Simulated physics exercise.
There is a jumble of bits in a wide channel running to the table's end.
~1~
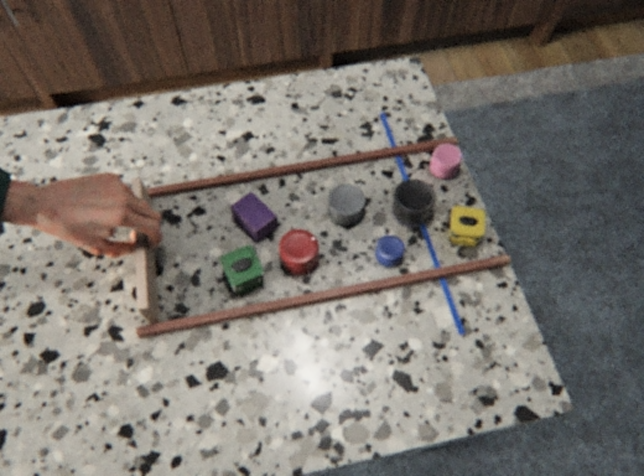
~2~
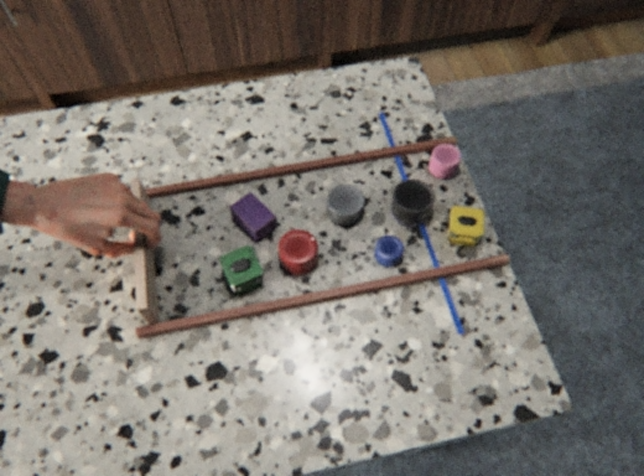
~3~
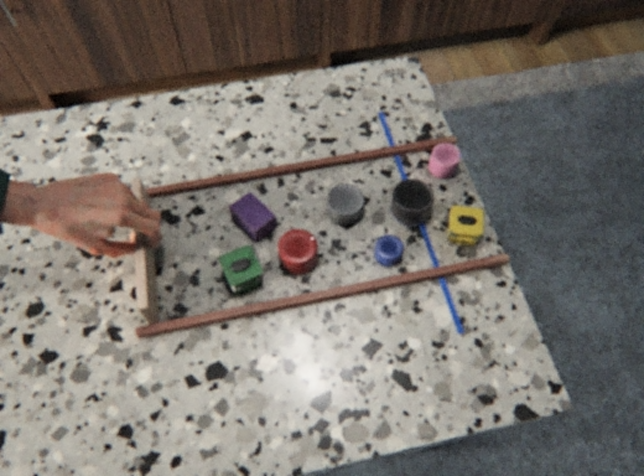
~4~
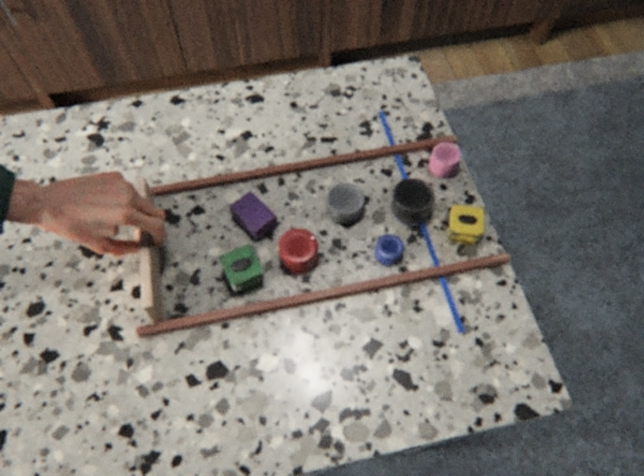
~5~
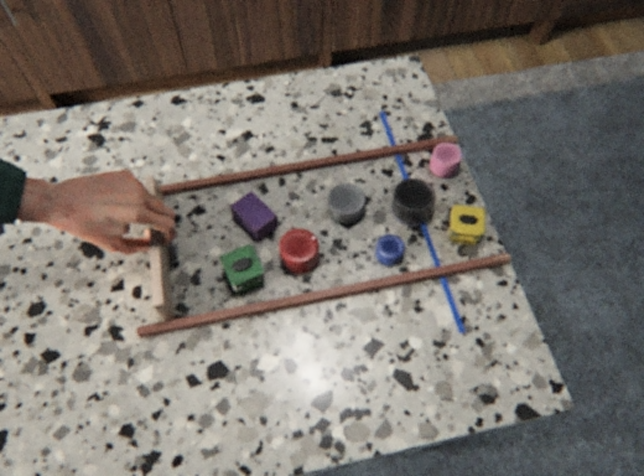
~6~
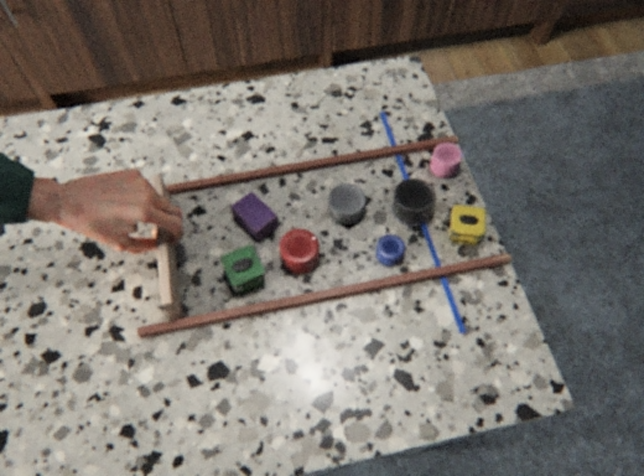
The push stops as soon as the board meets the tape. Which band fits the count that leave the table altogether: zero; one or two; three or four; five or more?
The band that fits is one or two.
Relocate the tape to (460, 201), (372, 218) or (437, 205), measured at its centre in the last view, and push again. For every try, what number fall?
In order, the counts are 5, 0 and 2.
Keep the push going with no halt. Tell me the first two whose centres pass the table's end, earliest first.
The black pot and then the yellow case.
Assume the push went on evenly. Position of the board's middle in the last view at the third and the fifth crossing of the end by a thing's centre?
(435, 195) and (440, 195).
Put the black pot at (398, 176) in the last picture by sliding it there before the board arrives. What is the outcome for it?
Result: It stays aboard.
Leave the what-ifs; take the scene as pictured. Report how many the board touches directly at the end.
It's 2 of them.
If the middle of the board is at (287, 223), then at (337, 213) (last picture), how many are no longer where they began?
Counting first: 3, next 6.
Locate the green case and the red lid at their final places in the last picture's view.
The green case settles near (446, 234); as for the red lid, near (474, 215).
Early on, none off yet; pink lid at rest near (446, 161); yellow case at rest near (466, 225); black pot at rest near (413, 203).
A while later, none off yet; pink lid at rest near (446, 161); yellow case at rest near (466, 225); black pot moving near (420, 203).
Finally, the number that fall off is one or two; lost, black pot and yellow case.
